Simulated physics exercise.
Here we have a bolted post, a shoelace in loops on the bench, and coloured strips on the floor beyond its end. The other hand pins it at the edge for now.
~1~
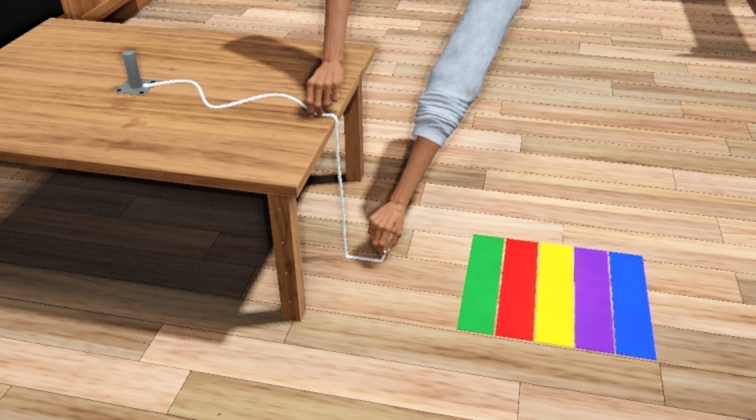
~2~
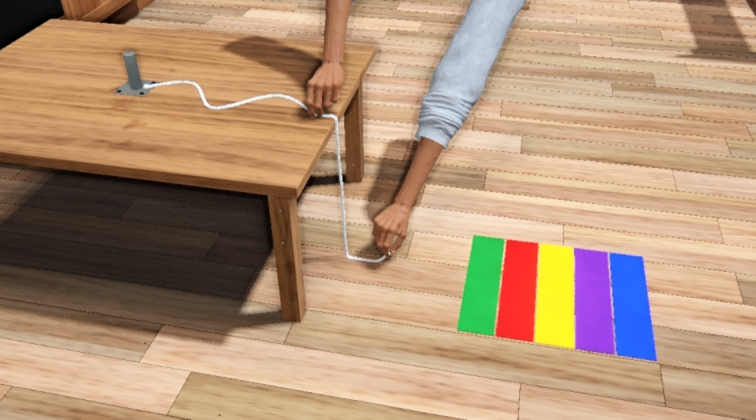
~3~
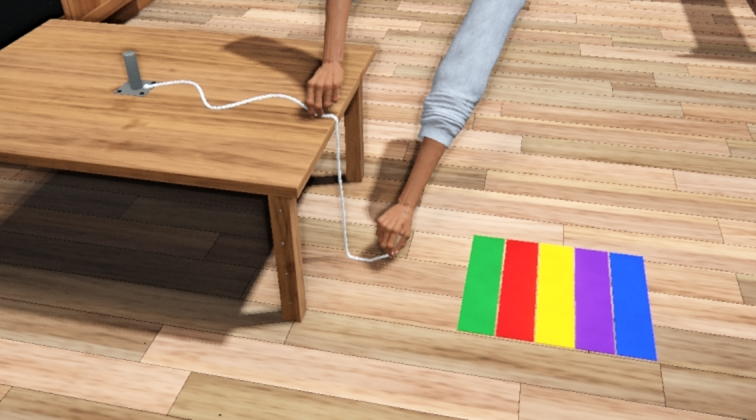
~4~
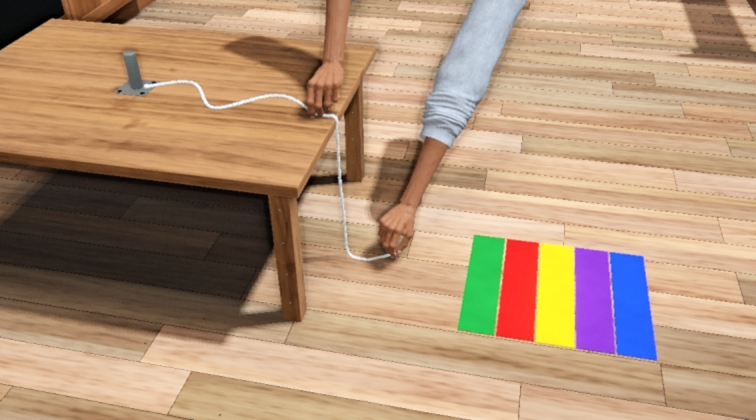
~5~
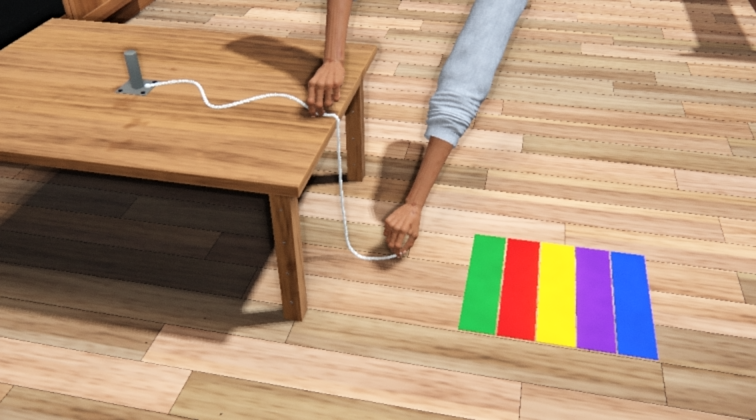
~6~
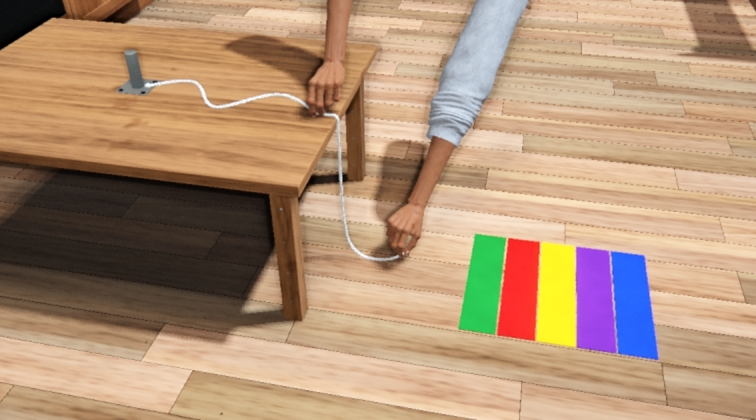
We see one hand pressing a white shoelace at the edge of a wooden bench while the other, holding its end near the floor, moves slightly right toward green, red, yellow, purple and blue strips.
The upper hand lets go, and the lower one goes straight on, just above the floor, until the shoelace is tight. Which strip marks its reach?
The yellow one.
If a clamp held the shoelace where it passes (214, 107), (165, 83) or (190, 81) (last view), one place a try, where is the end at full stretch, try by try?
Near (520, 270), (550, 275) and (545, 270).
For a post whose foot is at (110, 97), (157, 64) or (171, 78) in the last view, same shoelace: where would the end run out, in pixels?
In that order: (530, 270), (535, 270) and (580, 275).
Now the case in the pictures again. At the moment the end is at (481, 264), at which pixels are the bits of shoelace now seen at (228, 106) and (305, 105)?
Near (262, 101) and (340, 124).
A little later, end near (481, 264); over green.
Next, end near (528, 270); over red.
When it is tight, end near (555, 274); over yellow. It halts on the yellow strip.
